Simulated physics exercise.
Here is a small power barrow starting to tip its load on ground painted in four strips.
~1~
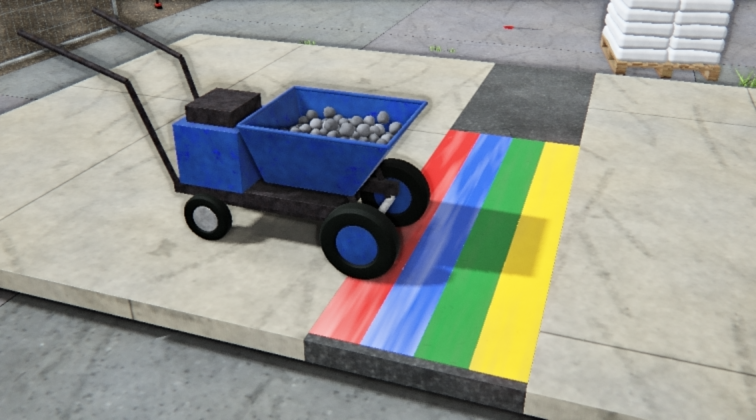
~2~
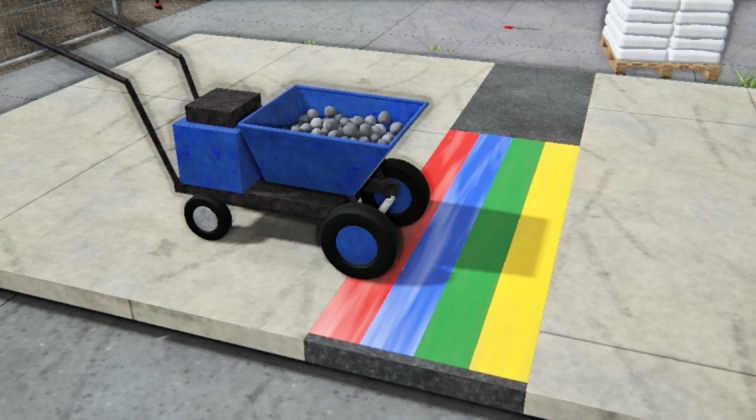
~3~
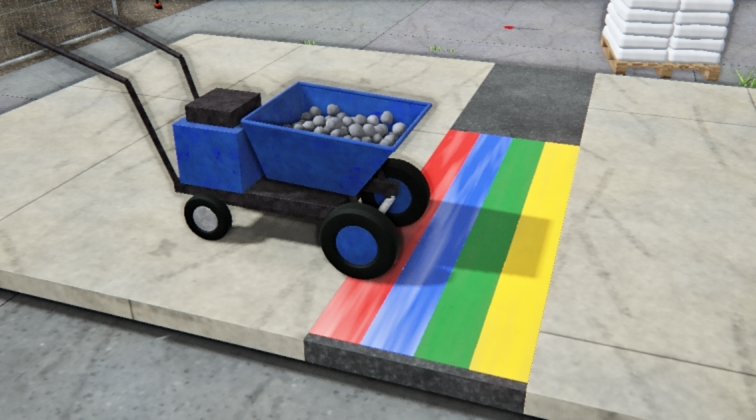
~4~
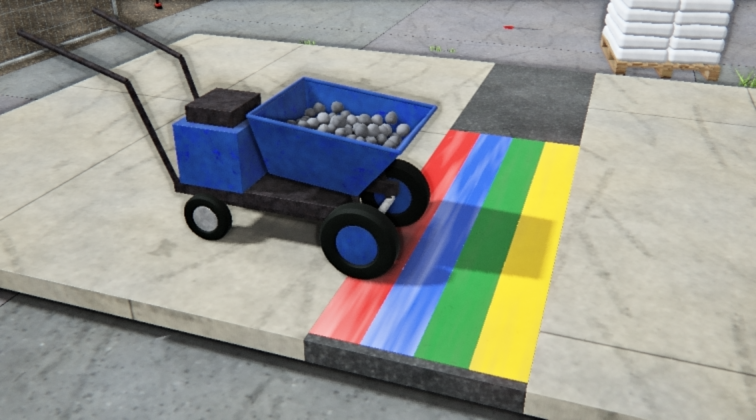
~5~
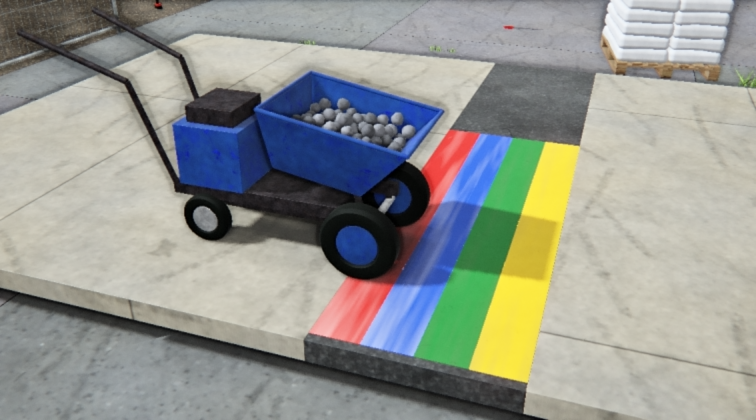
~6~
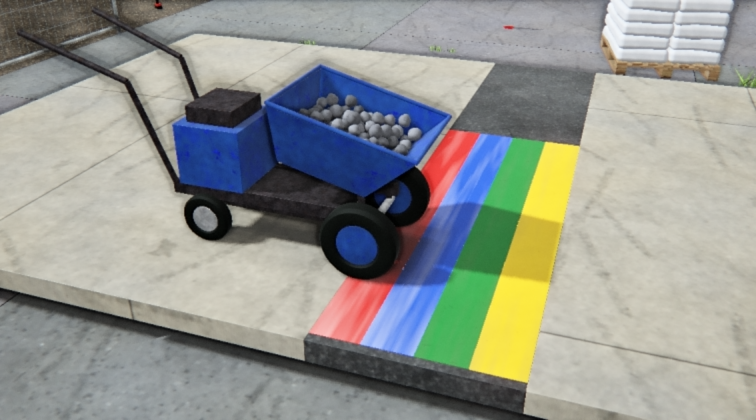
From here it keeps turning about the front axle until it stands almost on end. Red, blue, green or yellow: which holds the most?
The heap favours the yellow strip.
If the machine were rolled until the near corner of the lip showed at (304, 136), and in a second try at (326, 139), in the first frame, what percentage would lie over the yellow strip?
First some 10, then 10 per cent.
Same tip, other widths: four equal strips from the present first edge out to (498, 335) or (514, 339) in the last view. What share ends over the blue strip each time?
Roughly 0 per cent, and 0 per cent.
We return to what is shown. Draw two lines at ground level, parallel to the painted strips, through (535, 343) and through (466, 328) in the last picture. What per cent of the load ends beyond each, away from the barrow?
Near 20 % and 80 %.
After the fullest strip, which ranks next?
In second place: The green strip.
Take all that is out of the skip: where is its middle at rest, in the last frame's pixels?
Roughly at (526, 269).
Just after the last frame, skip tipped steeply; every one in the skip.
A moment on, skip tipped right over; the larger part in the skip; about a tenth over the green strip; roughly a quarter over the yellow strip.
Further on, skip tipped right over; roughly a quarter in the skip; roughly a quarter over the green strip; roughly a third over the yellow strip; roughly a quarter off the paint.
When it is over, skip tipped right over; about a tenth in the skip; not one over the red strip; not one over the blue strip; roughly a quarter over the green strip; roughly a third over the yellow strip; roughly a quarter off the paint.
